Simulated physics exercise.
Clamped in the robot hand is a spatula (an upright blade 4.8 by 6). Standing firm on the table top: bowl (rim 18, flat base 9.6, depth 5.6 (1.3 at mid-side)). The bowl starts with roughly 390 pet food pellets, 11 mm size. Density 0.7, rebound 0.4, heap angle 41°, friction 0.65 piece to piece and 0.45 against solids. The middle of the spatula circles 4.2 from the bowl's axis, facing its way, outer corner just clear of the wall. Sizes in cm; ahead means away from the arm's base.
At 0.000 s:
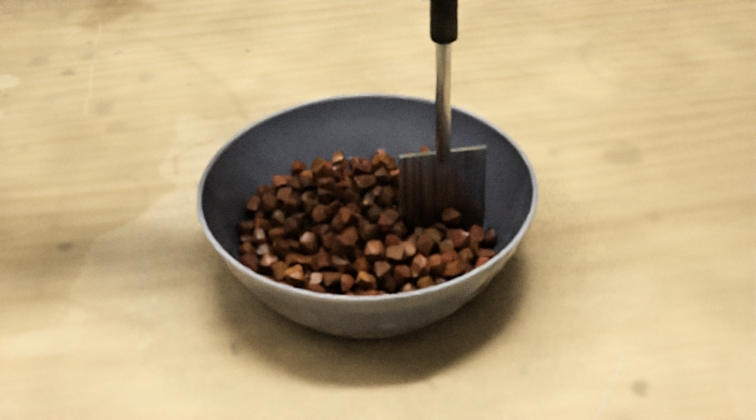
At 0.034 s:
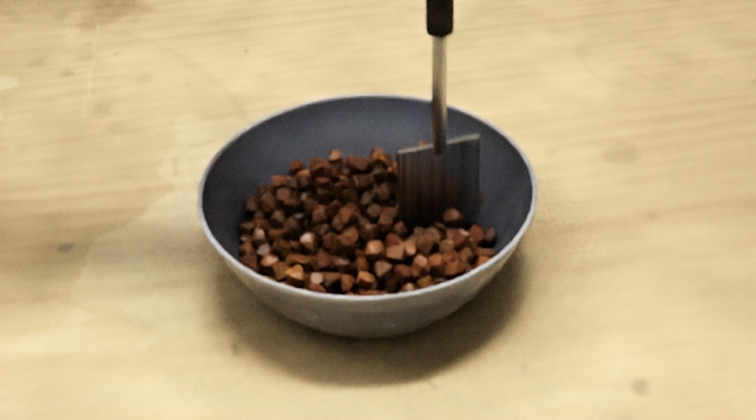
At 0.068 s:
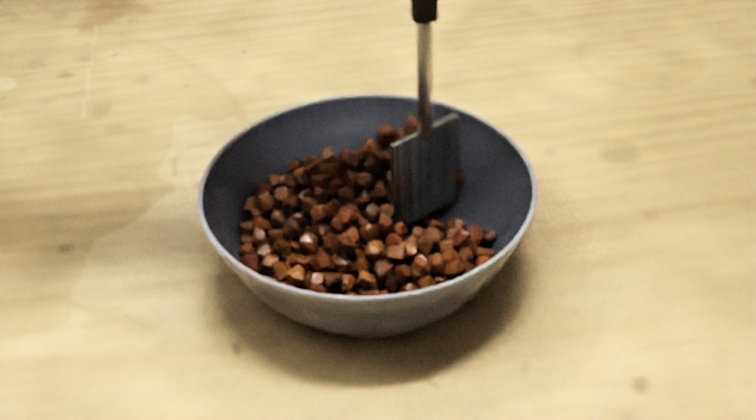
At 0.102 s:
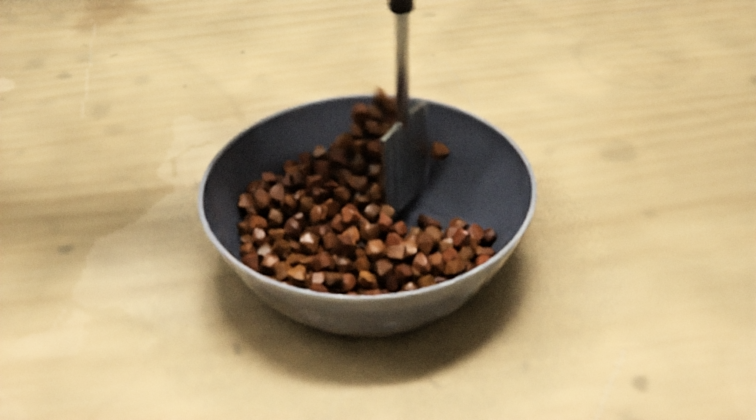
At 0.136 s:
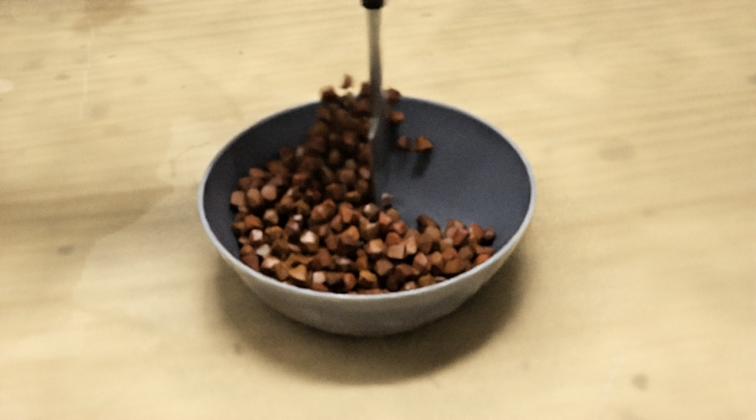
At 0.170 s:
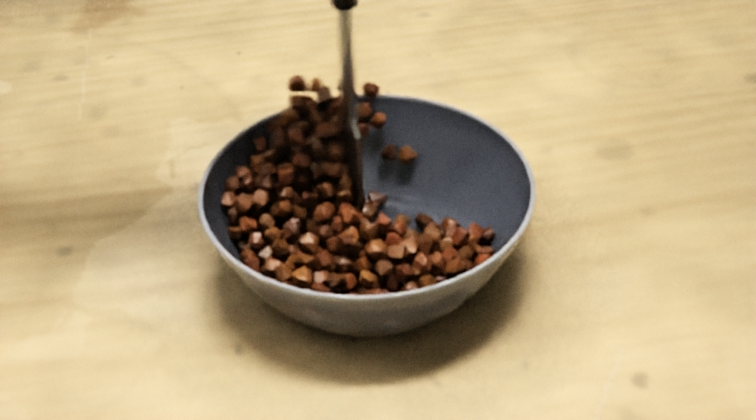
On a pale wooden tabletop, an upright spatula swept through a bowl of small reddish-brown chunks, moving around the back toward the left, turning edge-on and heaping some up at the far rim.
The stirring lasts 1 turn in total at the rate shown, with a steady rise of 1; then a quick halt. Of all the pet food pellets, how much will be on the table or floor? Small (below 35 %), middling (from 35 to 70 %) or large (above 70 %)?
Share on the table or floor: Small (below 35 %).
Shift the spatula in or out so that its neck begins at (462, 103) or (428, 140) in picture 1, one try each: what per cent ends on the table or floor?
Some 15 and 15 per cent.
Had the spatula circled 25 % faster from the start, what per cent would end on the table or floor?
It would be near 30 per cent.
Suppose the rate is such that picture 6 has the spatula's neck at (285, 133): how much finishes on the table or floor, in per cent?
Some 50 per cent.
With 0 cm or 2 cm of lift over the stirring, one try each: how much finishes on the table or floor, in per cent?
Some 25 and 20 per cent.
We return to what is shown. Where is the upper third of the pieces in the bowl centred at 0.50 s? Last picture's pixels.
At about (462, 218).
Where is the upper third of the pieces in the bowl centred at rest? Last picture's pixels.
Around (405, 165).
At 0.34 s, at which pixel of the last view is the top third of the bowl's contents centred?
Around (311, 252).
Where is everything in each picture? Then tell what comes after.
In the first picture, spatula neck at (443, 128), 0° round; upper third of the load around (351, 224), from x 245 to 490, top at y 155; 393 in the bowl.
In the second picture, spatula neck at (439, 121), 9° round; upper third of the load around (360, 217), from x 245 to 490, top at y 150.
In the third picture, spatula neck at (425, 107), 29° round; upper third of the load around (360, 200), from x 245 to 490, top at y 125.
In the fourth picture, spatula neck at (403, 96), 50° round; upper third of the load around (349, 193), from x 245 to 485, top at y 95.
In the fifth picture, spatula neck at (376, 91), 71° round; upper third of the load around (334, 181), from x 240 to 485, top at y 80.
In the sixth picture, spatula neck at (349, 92), 92° round; upper third of the load around (307, 182), from x 230 to 485, top at y 85; 392 in the bowl, 1 in flight or on the tool.
After 0.34 s, 194° round, highest piece 8 above the table; 364 in the bowl, 14 on the table or floor, 15 in flight or on the tool.
After 0.50 s, 297° round, highest piece 8 above the table; 329 in the bowl, 50 on the table or floor, 14 in flight or on the tool.
After 0.79 s, 0° round, highest piece 6 above the table; 307 in the bowl, 86 on the table or floor.
After 1.49 s, 0° round, highest piece 6 above the table; 307 in the bowl, 86 on the table or floor.
At rest, 307 in the bowl, 86 on the table or floor. That is 22 % on the table or floor.
